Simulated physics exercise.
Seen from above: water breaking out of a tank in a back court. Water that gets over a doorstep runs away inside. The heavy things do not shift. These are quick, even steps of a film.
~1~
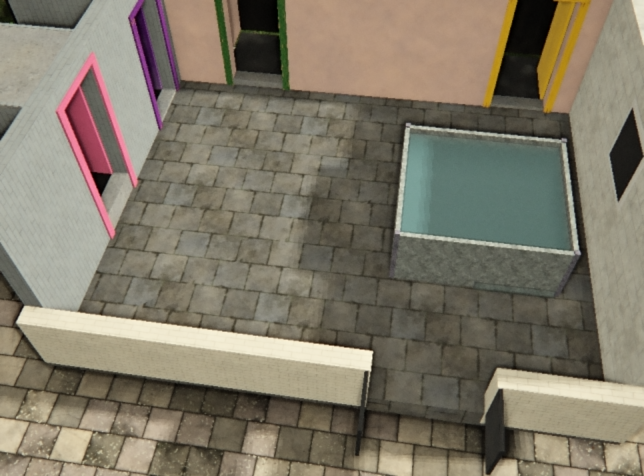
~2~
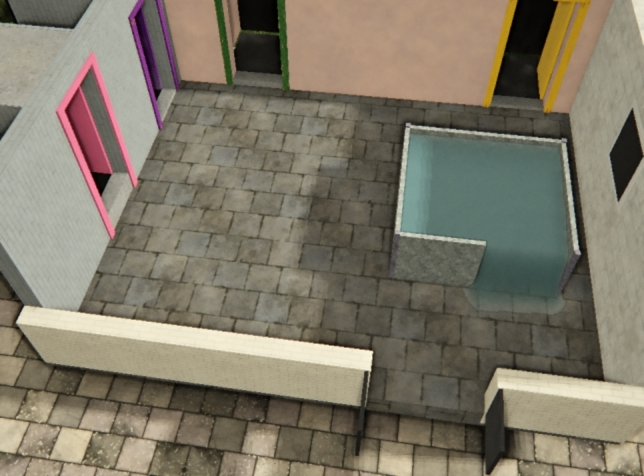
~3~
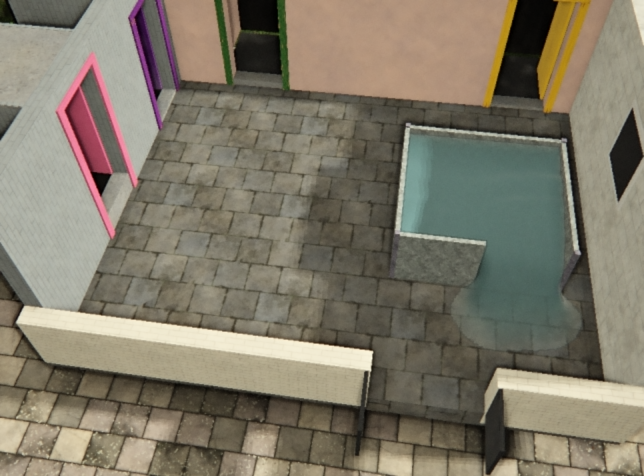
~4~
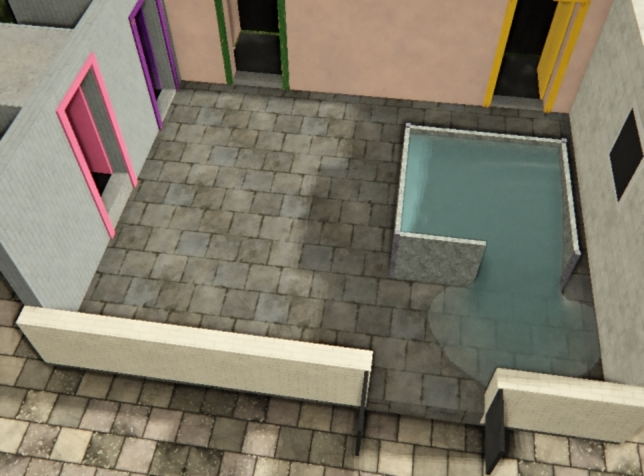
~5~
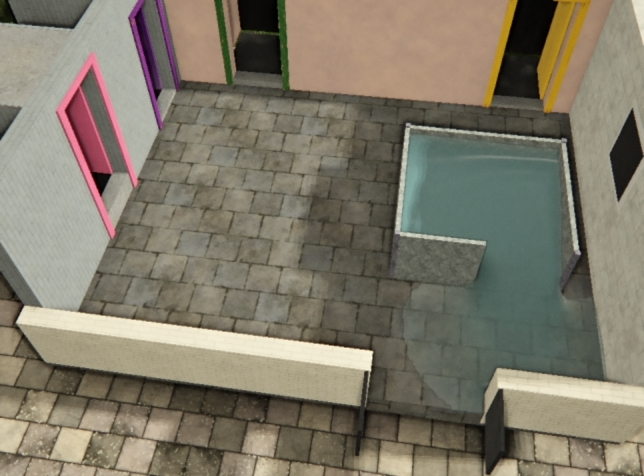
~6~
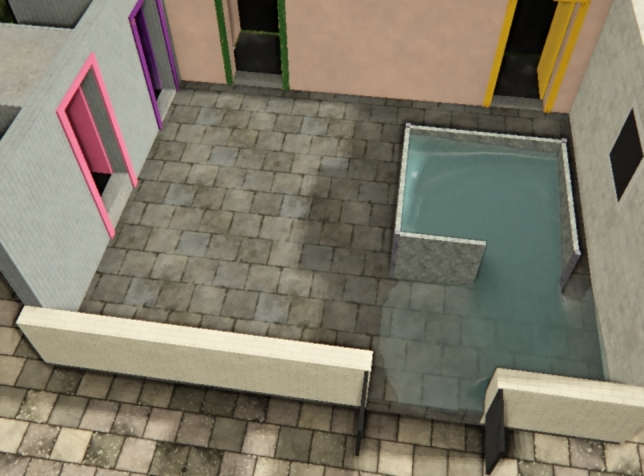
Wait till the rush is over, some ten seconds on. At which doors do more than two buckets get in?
The purple door takes more than that; the green door stays under that; the pink door stays under that; the yellow door takes more than that.
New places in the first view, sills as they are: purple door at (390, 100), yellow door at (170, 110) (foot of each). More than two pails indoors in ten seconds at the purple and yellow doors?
My reading: The purple one takes less, the yellow one is over.
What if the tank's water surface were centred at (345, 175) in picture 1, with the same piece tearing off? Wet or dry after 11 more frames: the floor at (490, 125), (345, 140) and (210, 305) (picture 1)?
One after the other: No water, no water, awash.
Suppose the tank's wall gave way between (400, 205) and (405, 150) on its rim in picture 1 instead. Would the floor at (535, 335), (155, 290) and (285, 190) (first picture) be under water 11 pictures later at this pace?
In that order: Dry, wet, covered.
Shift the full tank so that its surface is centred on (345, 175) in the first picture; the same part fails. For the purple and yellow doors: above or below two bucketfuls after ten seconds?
In short: The purple one floods; the yellow one keeps below it.
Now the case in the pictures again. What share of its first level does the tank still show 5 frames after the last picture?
Near 68 in a hundred.
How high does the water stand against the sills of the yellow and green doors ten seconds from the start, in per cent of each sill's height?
In turn 120 and 80 per cent.
A moment on, water covers 15 % of the floor; the purple door not reached, the green door not reached, the pink door not reached, the yellow door not reached.
Next, water covers 20 % of the floor; the purple door not reached, the green door not reached, the pink door not reached, the yellow door not reached.
Then, water covers 50 % of the floor; the purple door not reached, the green door not reached, the pink door not reached, the yellow door under two buckets in.
Later, water covers 85 % of the floor; the purple door wet at the sill, nothing in, the green door wet at the sill, nothing in, the pink door wet at the sill, nothing in, the yellow door far over two buckets in.
In the end, water covers 95 % of the floor; the purple door over two buckets in, the green door wet at the sill, nothing in, the pink door wet at the sill, nothing in, the yellow door far over two buckets in.
